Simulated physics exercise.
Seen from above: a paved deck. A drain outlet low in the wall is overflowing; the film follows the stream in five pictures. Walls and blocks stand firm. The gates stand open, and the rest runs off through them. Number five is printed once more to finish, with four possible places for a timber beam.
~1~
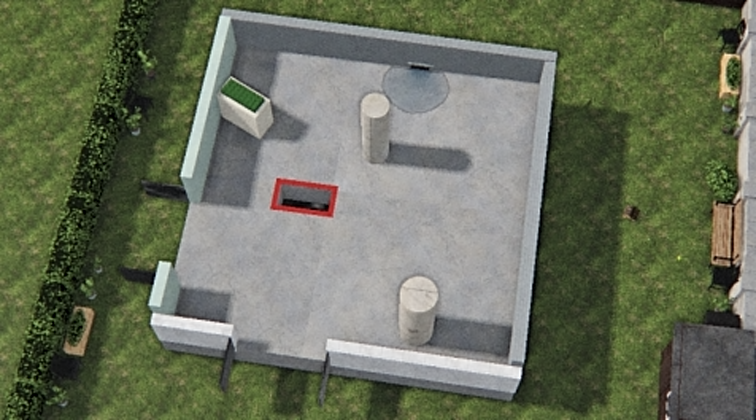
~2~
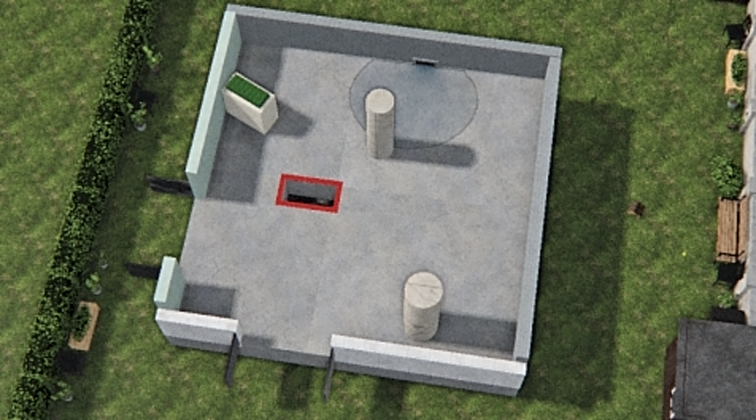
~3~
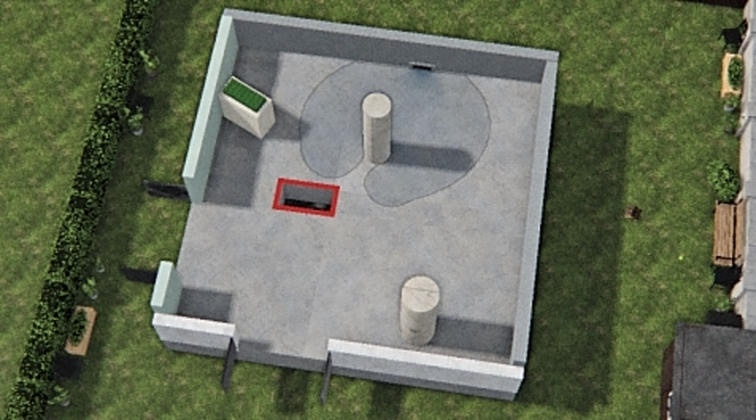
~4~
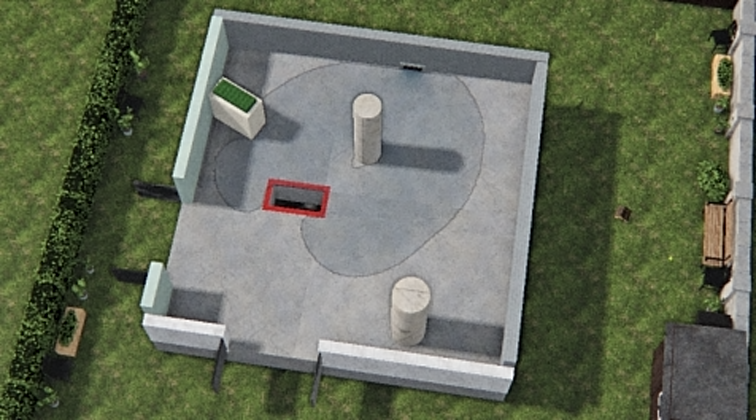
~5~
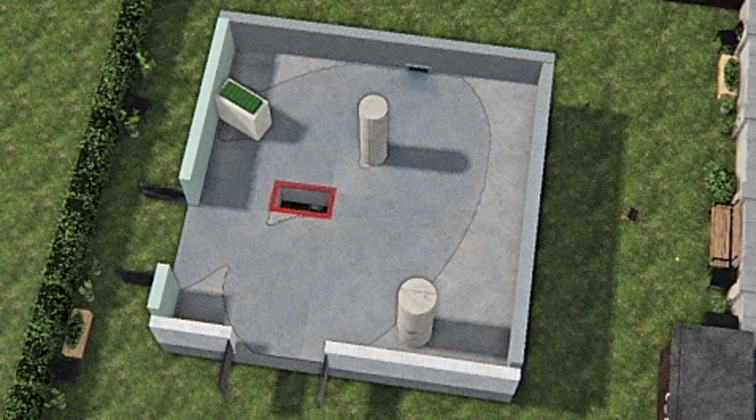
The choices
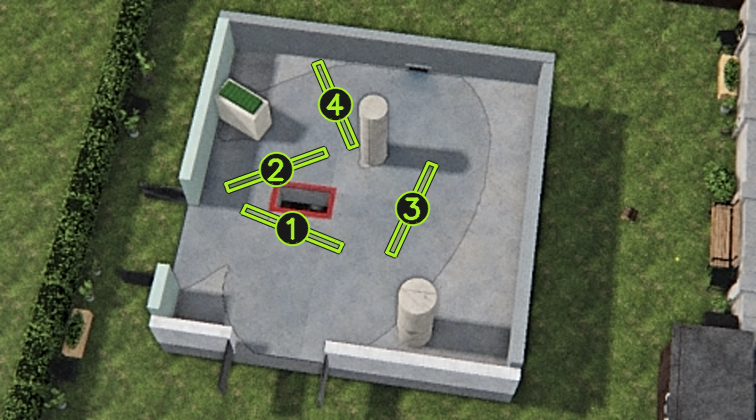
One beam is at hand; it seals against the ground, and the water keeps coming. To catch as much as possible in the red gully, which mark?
1 works best here.
In lime, 1 from (244, 209) to (340, 247); 2 from (227, 187) to (325, 152); 3 from (390, 254) to (432, 164); 4 from (317, 63) to (353, 146).
With 1, about 32 % of the stream goes into the red gully, about 68 % out by the gates.
With 2, about 19 % of the stream goes into the red gully, about 80 % out by the gates.
With 3, about 21 % of the stream goes into the red gully, about 78 % out by the gates.
With 4, about 18 % of the stream goes into the red gully, about 82 % out by the gates.
